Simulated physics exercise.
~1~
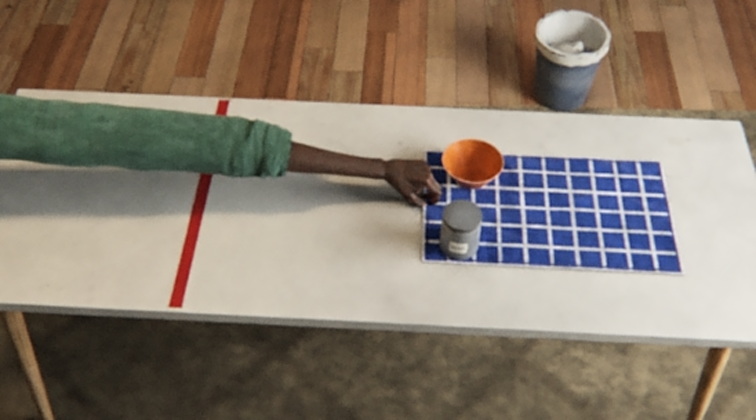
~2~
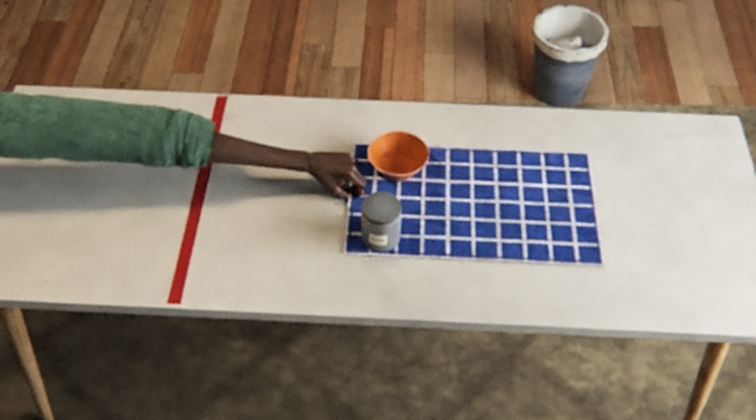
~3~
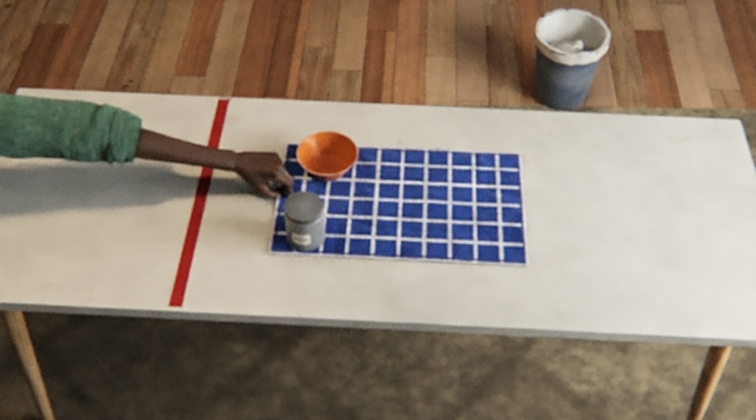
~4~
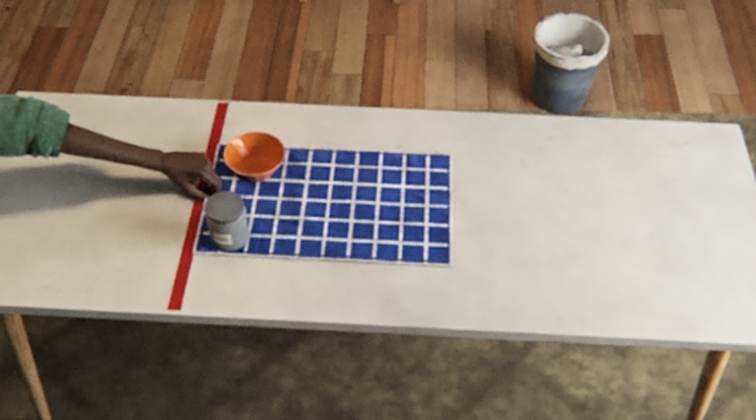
A blue tea towel with a white grid lies on a pale table, seen from above at a slight angle, with a grey jar and an orange bowl standing near its left end. A red strip of tape crosses the table to the left, and a grey bucket stands on the wooden floor behind. A hand in a green sleeve, reaching in from the left, grips the towel's edge and draws it steadily leftward. The jar and bowl ride along, the jar staying upright. Finally the towel's hem reaches the tape, with both objects still on the cloth.
